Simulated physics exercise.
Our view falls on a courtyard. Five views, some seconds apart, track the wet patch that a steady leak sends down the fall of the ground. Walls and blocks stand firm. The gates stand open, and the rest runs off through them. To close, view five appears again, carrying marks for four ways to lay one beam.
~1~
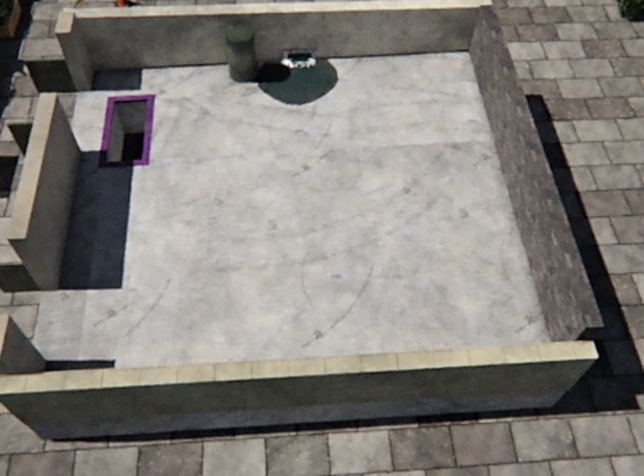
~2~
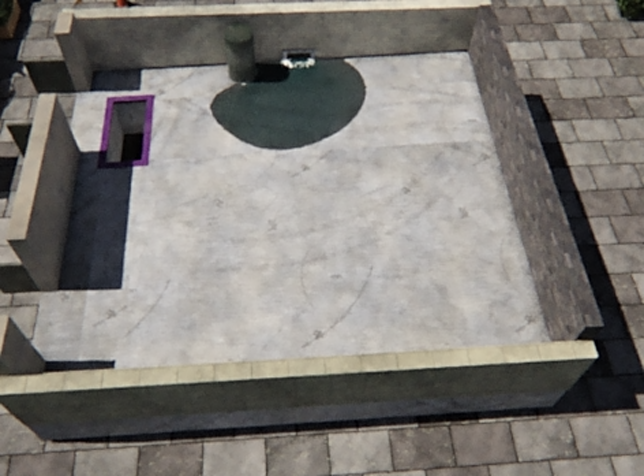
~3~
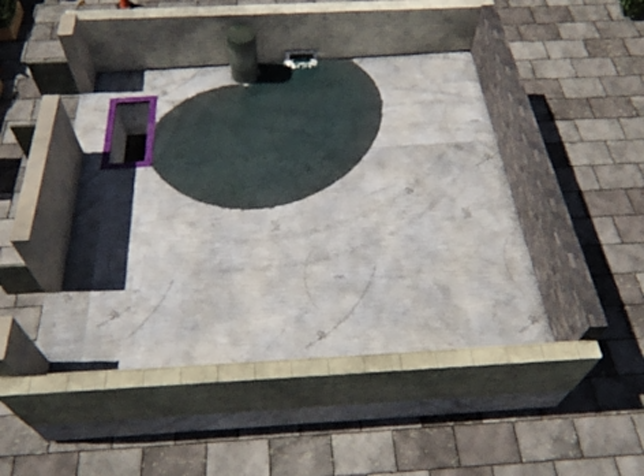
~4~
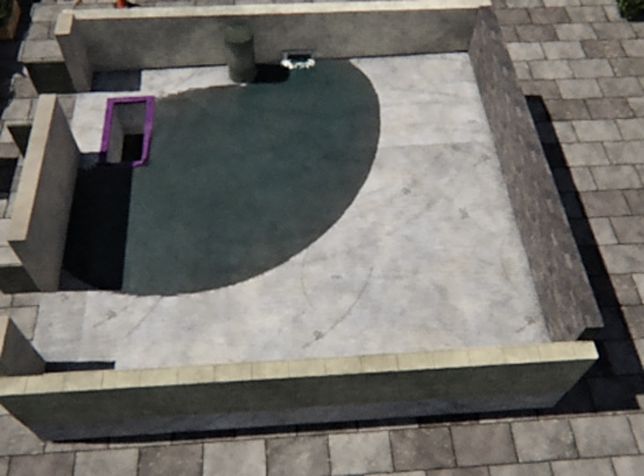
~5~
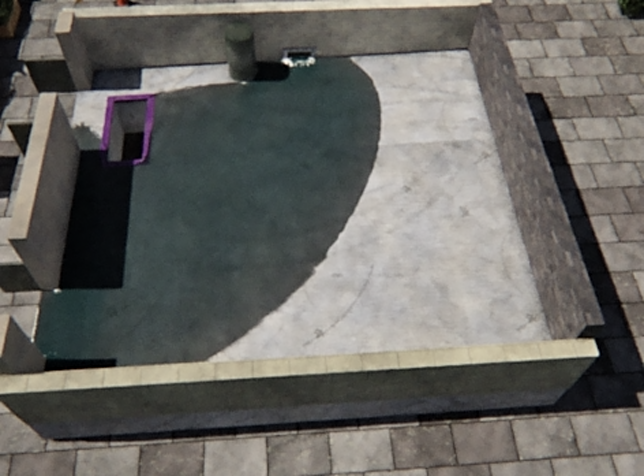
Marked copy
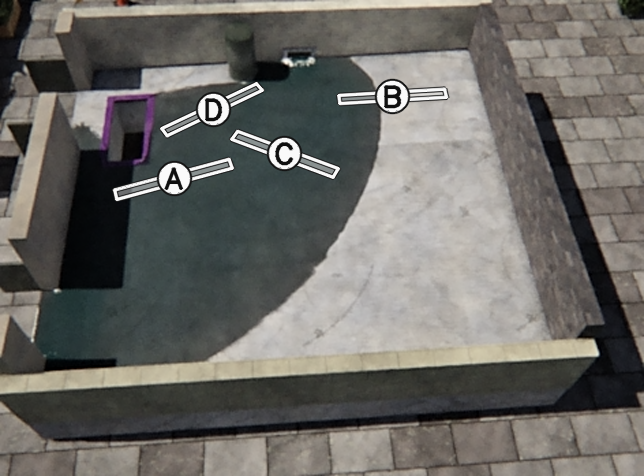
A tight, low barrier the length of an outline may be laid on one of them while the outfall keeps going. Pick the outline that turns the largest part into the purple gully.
Best: C.
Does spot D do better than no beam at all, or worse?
Worse.
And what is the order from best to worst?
C, A, B, D.
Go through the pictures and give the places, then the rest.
The first picture shows outfall at (300, 55); purple gully at (128, 130); open gate at (52, 324); open gate at (86, 120); 3 % of the ground under water, visible out to (310, 98); purple gully still dry.
In the second picture, 10 % of the ground under water, visible out to (253, 140); purple gully still dry.
In the third picture, 22 % of the ground under water, visible out to (212, 200); purple gully still dry.
In the fourth picture, 39 % of the ground under water, visible out to (105, 286); purple gully taking water.
In the fifth picture, 50 % of the ground under water, visible out to (40, 352); purple gully taking water.
In white, A from (115, 194) to (230, 163); B from (339, 99) to (445, 93); C from (234, 135) to (335, 172); D from (164, 132) to (259, 87).
If A is chosen, about 26 % of the stream goes into the purple gully, about 74 % out by the gates.
If B is chosen, about 17 % of the stream goes into the purple gully, about 83 % out by the gates.
If C is chosen, about 53 % of the stream goes into the purple gully, about 47 % out by the gates.
If D is chosen, about 11 % of the stream goes into the purple gully, about 89 % out by the gates.
